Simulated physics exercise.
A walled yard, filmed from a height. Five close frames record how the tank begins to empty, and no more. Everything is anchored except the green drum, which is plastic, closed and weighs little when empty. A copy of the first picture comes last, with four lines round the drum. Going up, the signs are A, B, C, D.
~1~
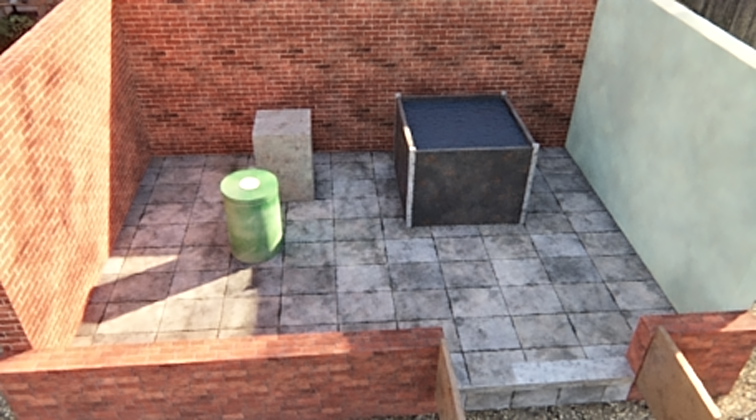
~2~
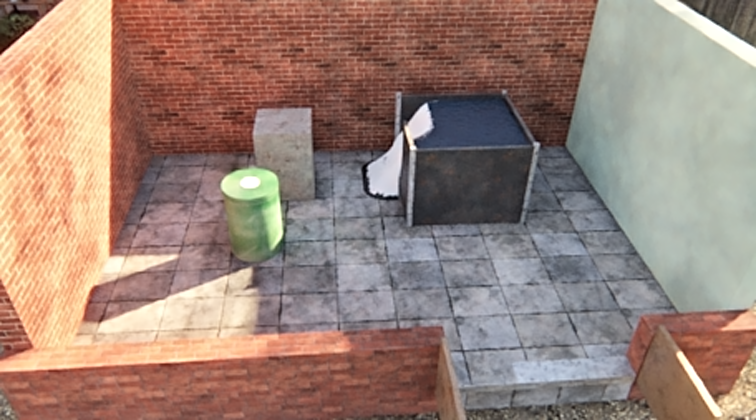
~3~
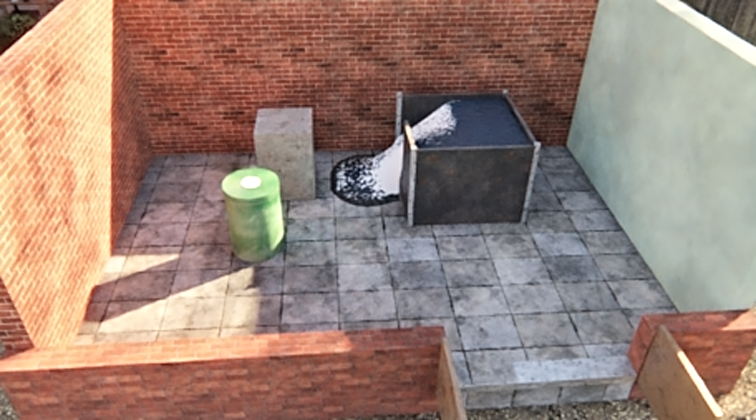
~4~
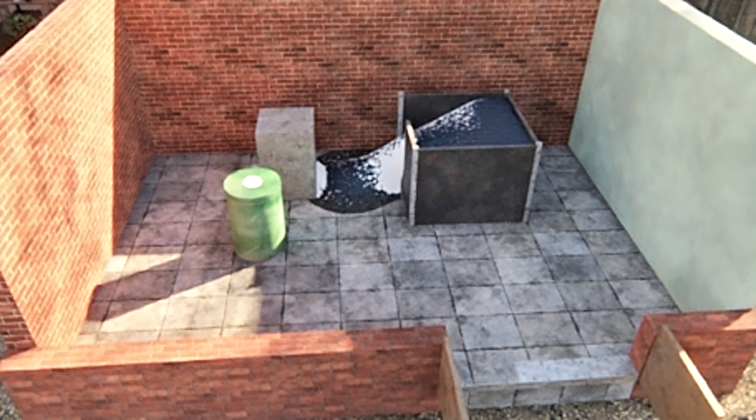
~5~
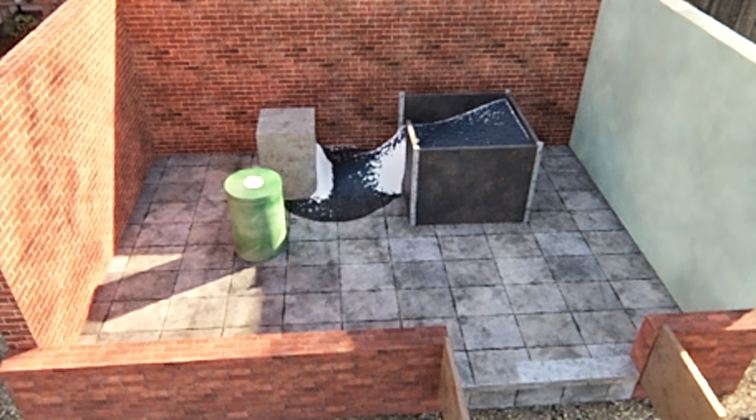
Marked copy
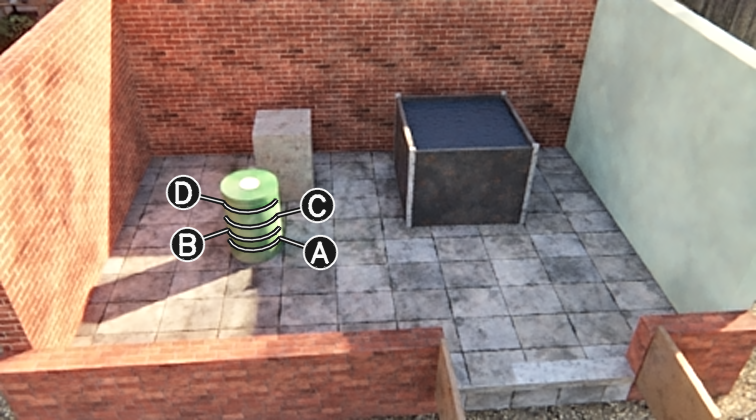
We see a walled yard with a green drum, a grey block and a full dark tank; dark, white-flecked liquid pours from the tank's left side and spreads leftward across the paving, reaching the block and nearing the drum.
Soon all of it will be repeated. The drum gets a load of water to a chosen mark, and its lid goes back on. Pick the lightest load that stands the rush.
A will do.
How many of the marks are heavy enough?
All four.
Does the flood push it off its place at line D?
No.
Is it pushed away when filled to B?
No, that is safe.
On the marked copy, A at (253, 250); B at (252, 239); C at (250, 227); D at (248, 212); from the bottom up A, B, C, D.
If A is chosen, it shifts by a finger or two and stays.
If B is chosen, it does not move.
If C is chosen, it does not move.
If D is chosen, it does not move.
